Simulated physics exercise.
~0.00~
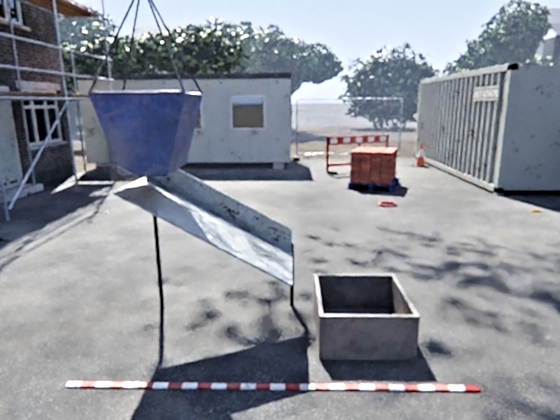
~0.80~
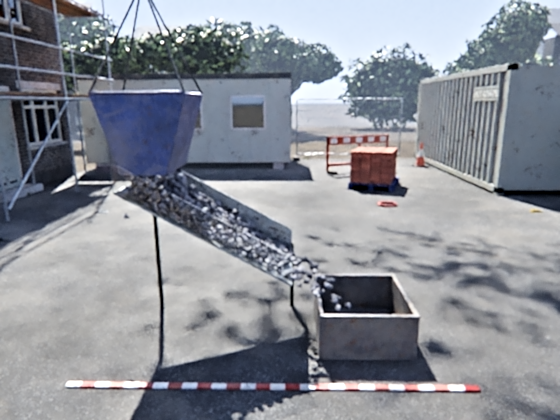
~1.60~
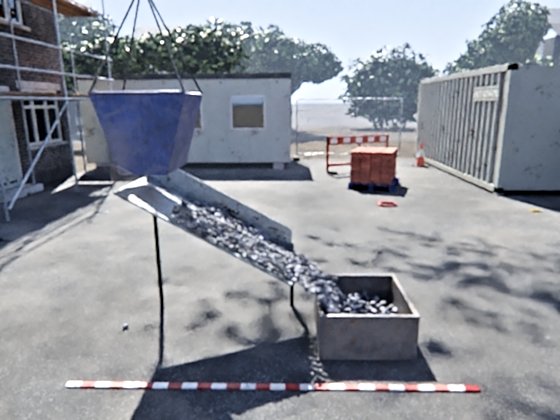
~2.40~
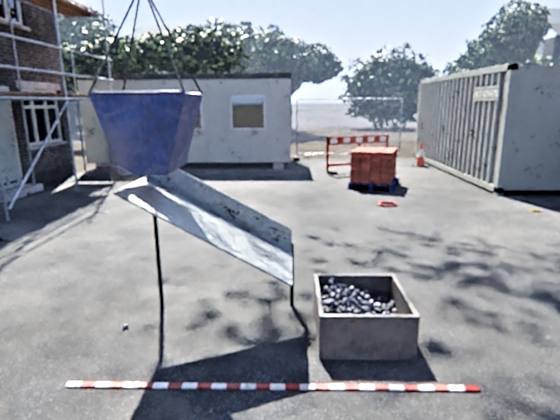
In a paved yard beside a brick building, a pile of grey stones poured from a hanging blue container, slid down a sloping metal chute to the right and tumbled into an open box, where they ended up heaped, leaving the chute bare.
